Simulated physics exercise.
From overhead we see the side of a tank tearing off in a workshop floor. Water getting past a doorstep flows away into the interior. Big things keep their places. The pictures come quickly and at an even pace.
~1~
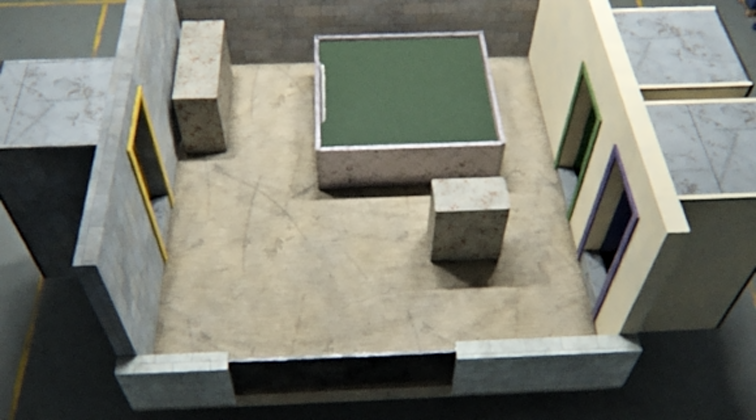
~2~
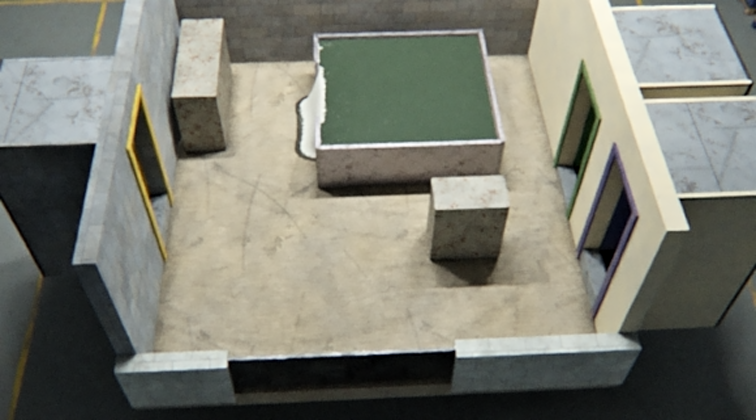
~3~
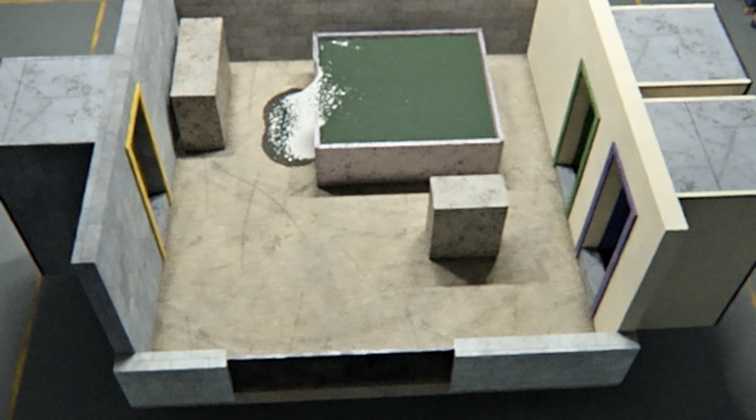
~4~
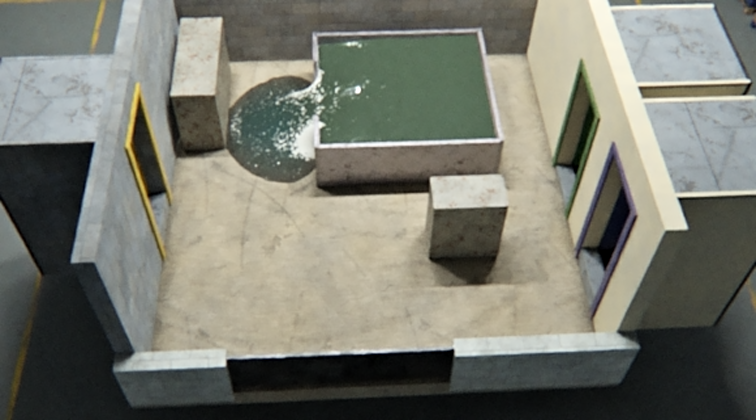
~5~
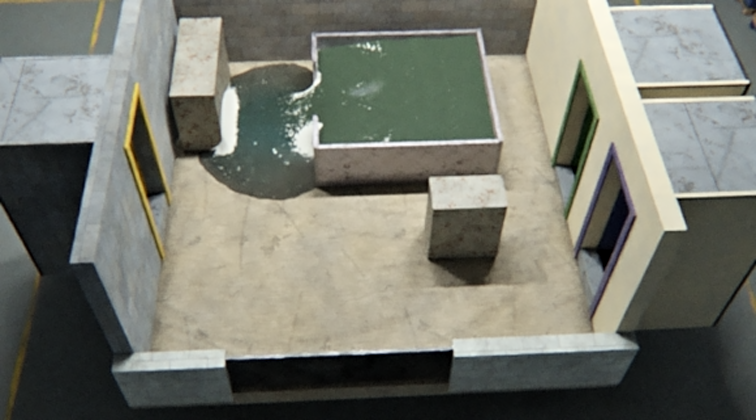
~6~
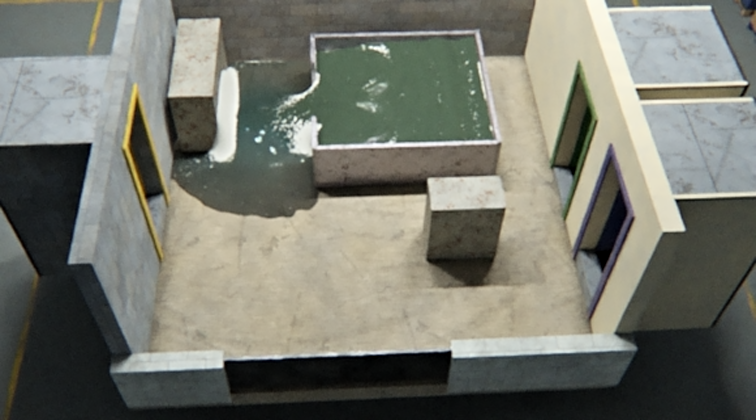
A tank of green water sat still in a walled workshop until its left side tore open, and water poured out, spreading across the floor, around the tall block and toward the yellow-framed doorway.
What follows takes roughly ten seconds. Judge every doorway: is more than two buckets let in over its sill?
My call: The yellow door stays at two or fewer, the green door goes past two, the blue door stays at two or fewer.
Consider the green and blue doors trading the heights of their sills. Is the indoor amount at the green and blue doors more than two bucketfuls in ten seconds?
Log - green: Stays in check; blue: Breaks the limit.
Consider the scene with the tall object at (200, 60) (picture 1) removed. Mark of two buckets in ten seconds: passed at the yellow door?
Door yellow - within the limit.
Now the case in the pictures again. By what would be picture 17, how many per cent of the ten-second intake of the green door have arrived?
The figure is near 0 per cent.
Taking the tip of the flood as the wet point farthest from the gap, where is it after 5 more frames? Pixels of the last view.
My guess is roughly (158, 286).
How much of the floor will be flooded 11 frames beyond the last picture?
Roughly 35 percent, I reckon.
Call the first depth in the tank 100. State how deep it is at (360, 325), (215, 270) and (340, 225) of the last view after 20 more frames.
In order: 6, 10, 0 %.
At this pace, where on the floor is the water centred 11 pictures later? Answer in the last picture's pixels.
I'd say near (338, 133).
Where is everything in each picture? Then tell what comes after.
The tank at (405, 91) is whole and still, in the first frame.
The front is at (307, 100), out from the gap at (320, 114), in the second frame.
Water pours out at (319, 115) and has run to (274, 102), in the third frame.
The front is at (233, 114), out from the gap at (319, 116), in the fourth frame.
The front is at (206, 161), out from the gap at (318, 116), in the fifth frame.
The front is at (172, 172), out from the gap at (317, 117), in the sixth frame.
A moment on, water covers 25 % of the floor; the yellow door wet at the sill, nothing in, the green door not reached, the blue door not reached.
Next, water covers 35 % of the floor; the yellow door wet at the sill, nothing in, the green door not reached, the blue door not reached.
Then, water covers 60 % of the floor; the yellow door wet at the sill, nothing in, the green door not reached, the blue door not reached.
Later, water covers 90 % of the floor; the yellow door wet at the sill, nothing in, the green door under two buckets in, the blue door under two buckets in.
In the end, water covers 100 % of the floor; the yellow door wet at the sill, nothing in, the green door over two buckets in, the blue door under two buckets in.
